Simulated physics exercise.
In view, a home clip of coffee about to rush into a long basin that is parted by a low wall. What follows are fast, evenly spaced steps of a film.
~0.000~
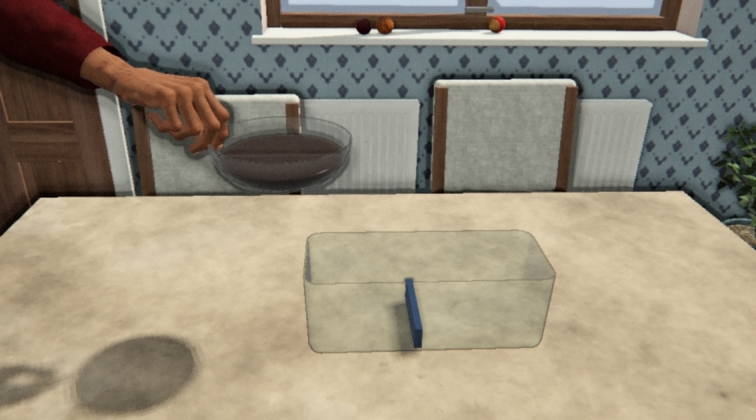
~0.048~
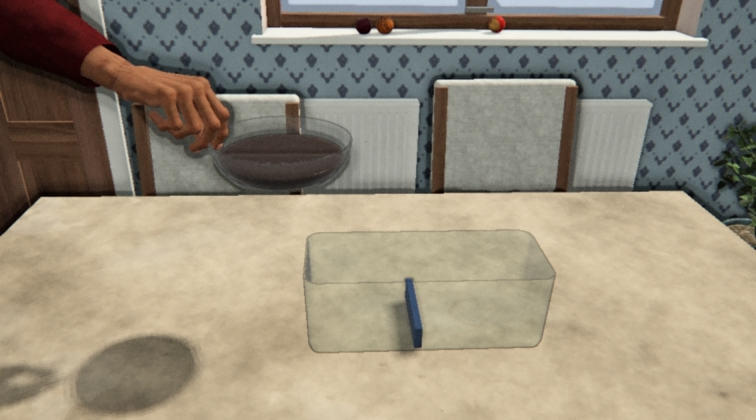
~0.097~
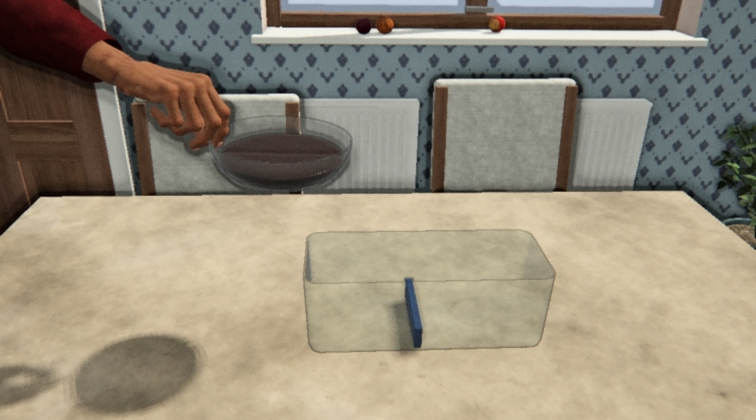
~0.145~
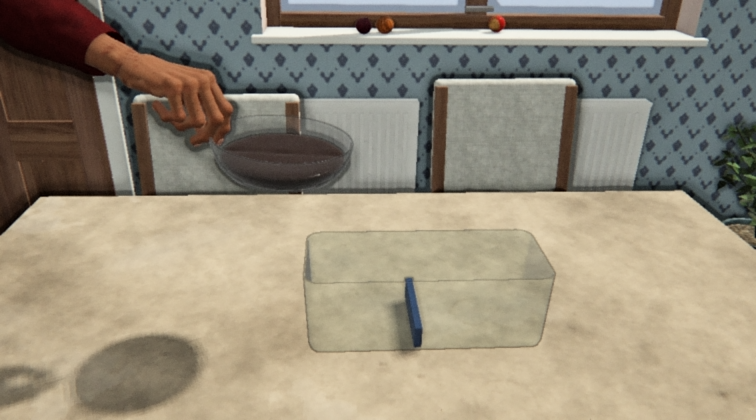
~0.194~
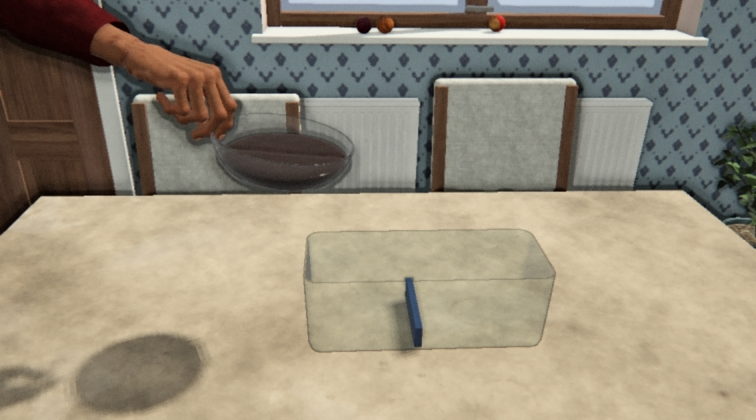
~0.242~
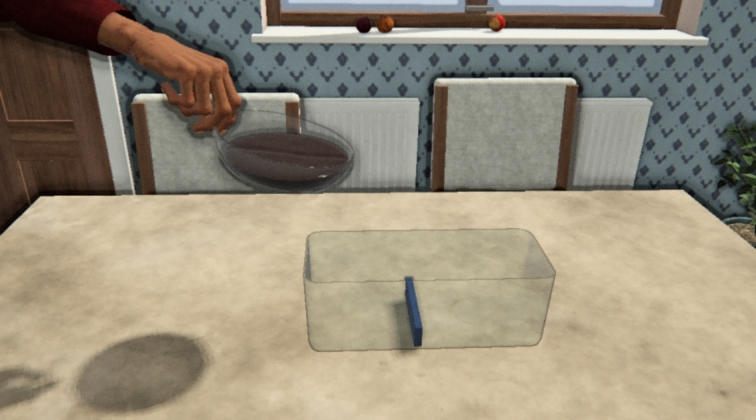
The clip opens on a hand at the left holding a clear, round bowl of dark coffee level above a table, where a long transparent basin with a low blue wall sits. The bowl stays nearly still at first, then the hand slowly tilts it slightly, its right rim dipping a little.
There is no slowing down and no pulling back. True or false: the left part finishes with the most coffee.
True.
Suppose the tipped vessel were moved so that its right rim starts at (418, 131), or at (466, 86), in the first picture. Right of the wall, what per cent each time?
The first start yields 75 per cent, the second 85 per cent.
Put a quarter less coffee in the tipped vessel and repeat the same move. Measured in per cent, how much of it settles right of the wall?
My estimate is about 10 percent.
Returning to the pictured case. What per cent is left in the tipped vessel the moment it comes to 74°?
Remaining fraction: Approx. 20 %.
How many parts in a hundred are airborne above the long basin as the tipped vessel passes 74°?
It's close to 50 percent.
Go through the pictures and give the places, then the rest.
In the first frame, it leans 0°; its right rim is at (351, 139); the coffee meets the walls at (219, 154) and (344, 153); the long basin's rim runs from (306, 258) to (543, 254); the wall's top is at (414, 303).
In the second frame, it leans 1°; its right rim is at (351, 139); the coffee meets the walls at (219, 153) and (345, 154).
In the third frame, it leans 2°; its right rim is at (352, 141); the coffee meets the walls at (220, 152) and (345, 155).
In the fourth frame, it leans 5°; its right rim is at (352, 144); the coffee meets the walls at (221, 150) and (346, 155).
In the fifth frame, it leans 9°; its right rim is at (353, 149); the coffee meets the walls at (223, 149) and (347, 157).
In the sixth frame, it leans 14°; its right rim is at (354, 154); the coffee meets the walls at (225, 147) and (349, 157).
After 0.63 s the tilt is 74° and 18 per cent is still to pour, 34 is left of the wall and 0 right of it.
After 0.92 s the tilt is 108° and 0 per cent is still to pour, 91 is left of the wall and 6 right of it.
After 1.22 s the tilt is 112° and 0 per cent is still to pour, 88 is left of the wall and 10 right of it.
After 1.54 s the tilt is 112° and 0 per cent is still to pour, 88 is left of the wall and 10 right of it.
In the end 88 per cent lies left of the wall, 10 right of it and 2 outside.
